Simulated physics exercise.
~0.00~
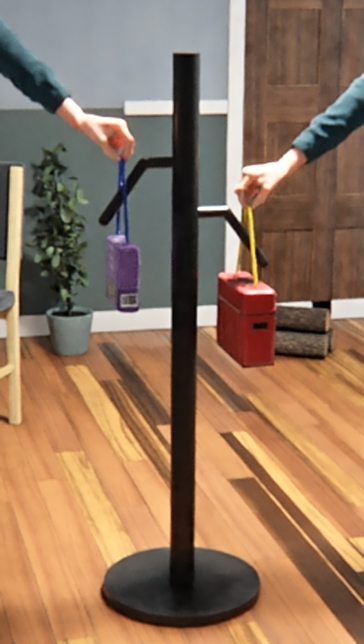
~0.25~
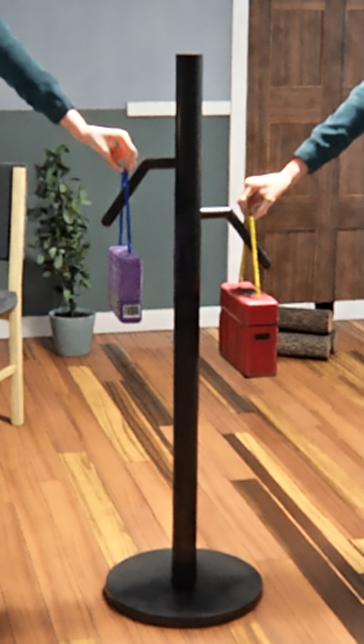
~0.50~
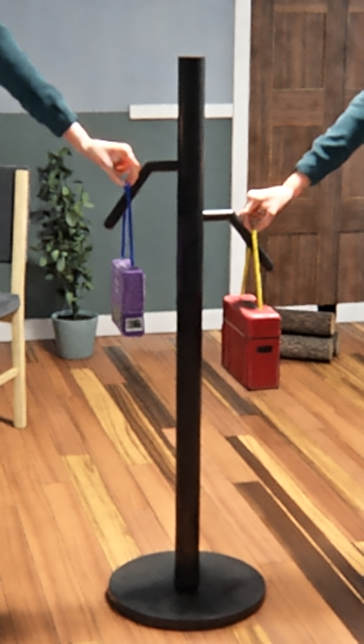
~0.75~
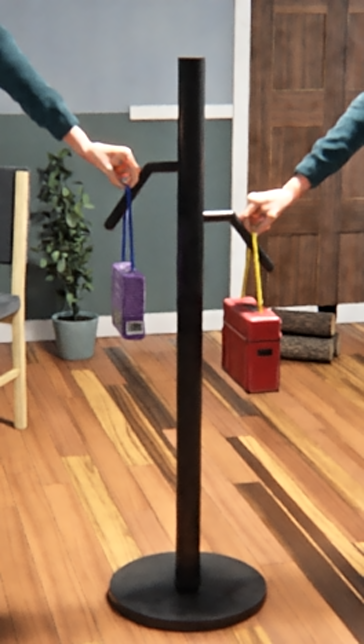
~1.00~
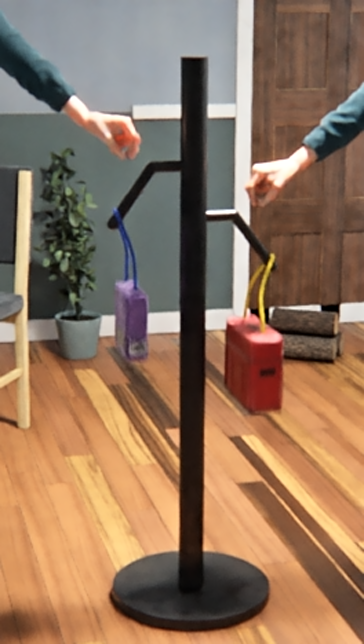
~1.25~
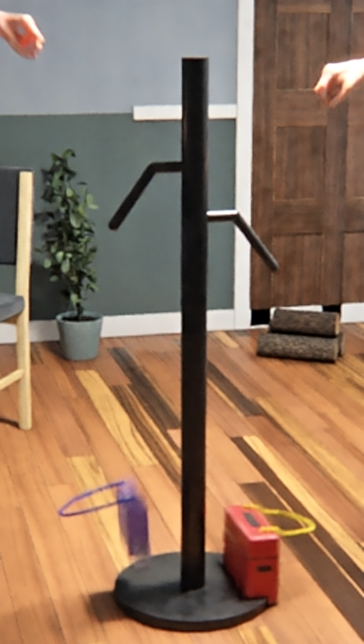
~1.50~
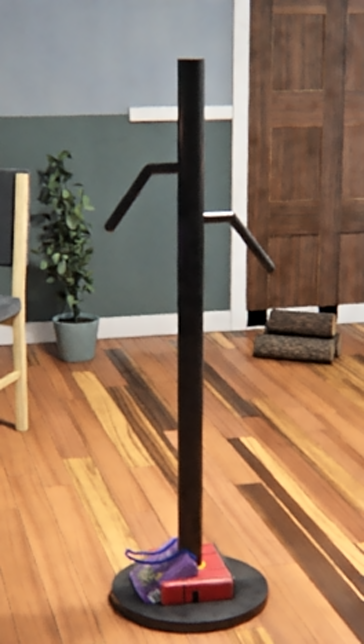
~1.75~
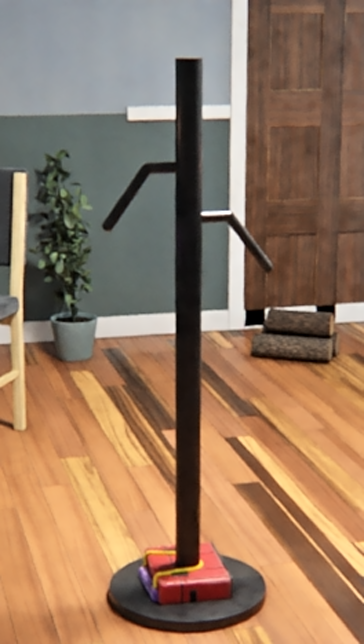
At the start, two hands hold a purple pouch by a blue loop and a red case by a yellow loop beside the downward-sloping pegs of a black coat stand. The hands lower both items together, bringing the loops onto the pegs, and pause briefly. Then the fingers let go and draw back as the loops slide down toward the peg tips. Both items drop off and land around the round base, while the pegs stay in place. The pouch and case tip over against the foot of the pole, ending on their sides beneath the empty pegs.
